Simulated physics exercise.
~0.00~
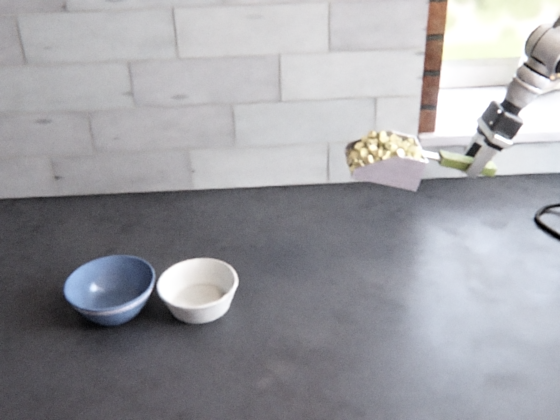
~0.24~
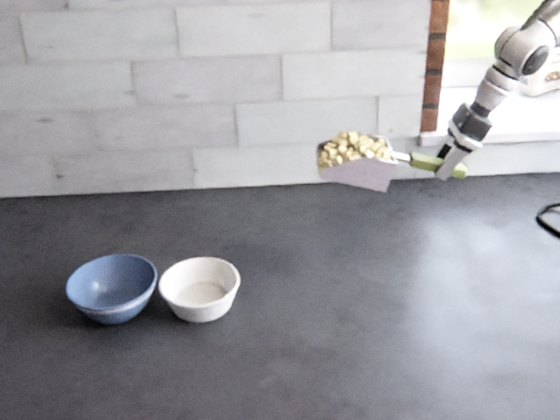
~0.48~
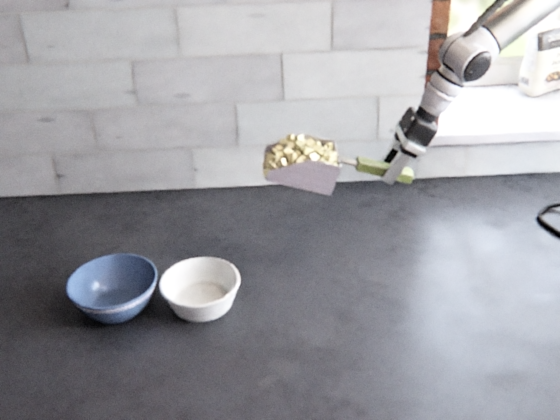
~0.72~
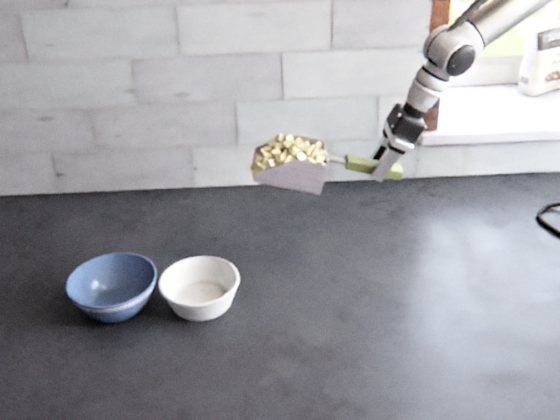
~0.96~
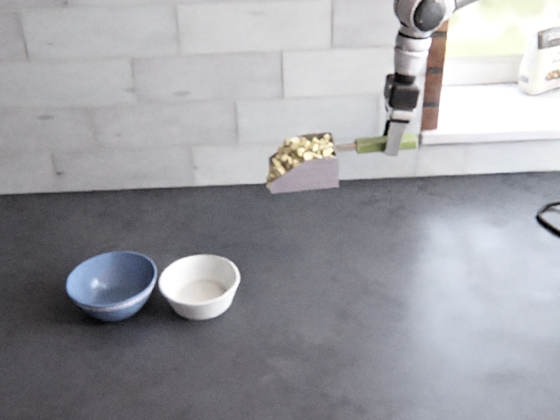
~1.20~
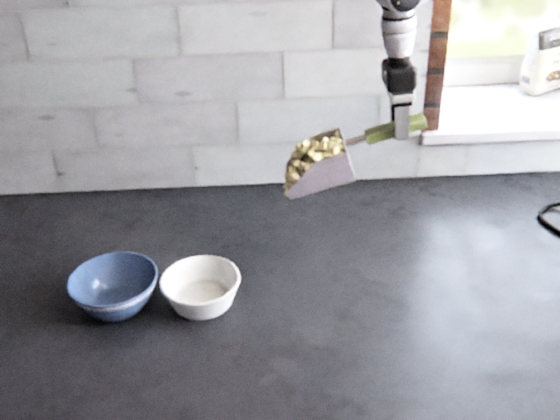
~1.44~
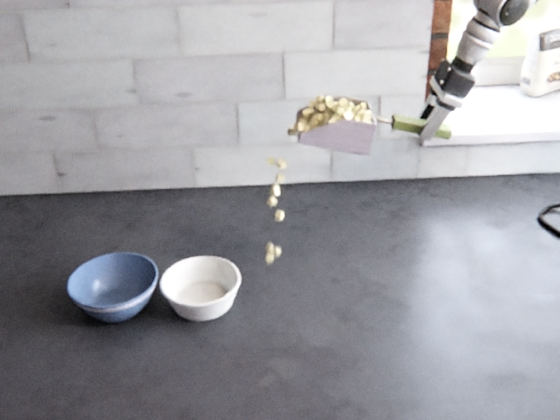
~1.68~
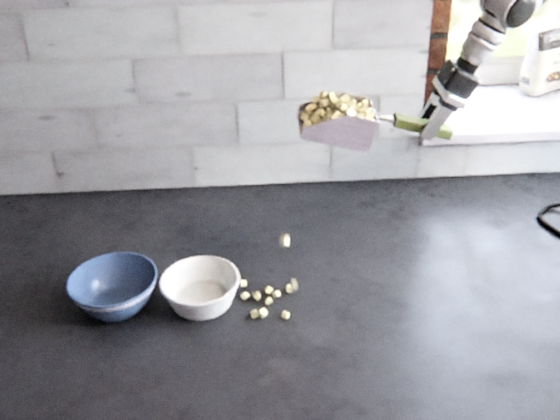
A robot arm carries a pale scoop with a green handle, heaped with yellowish vegetable dice, above a dark countertop before a whitewashed brick wall, viewed from the front and slightly above. A blue bowl and a smaller white bowl stand side by side at the left. The scoop glides left toward them but stops short, then drifts slightly right as it turns and its open front dips. As it rises, several dice spill over the edge. They scatter on the counter just right of the white bowl, while the scoop hovers above, still well filled.
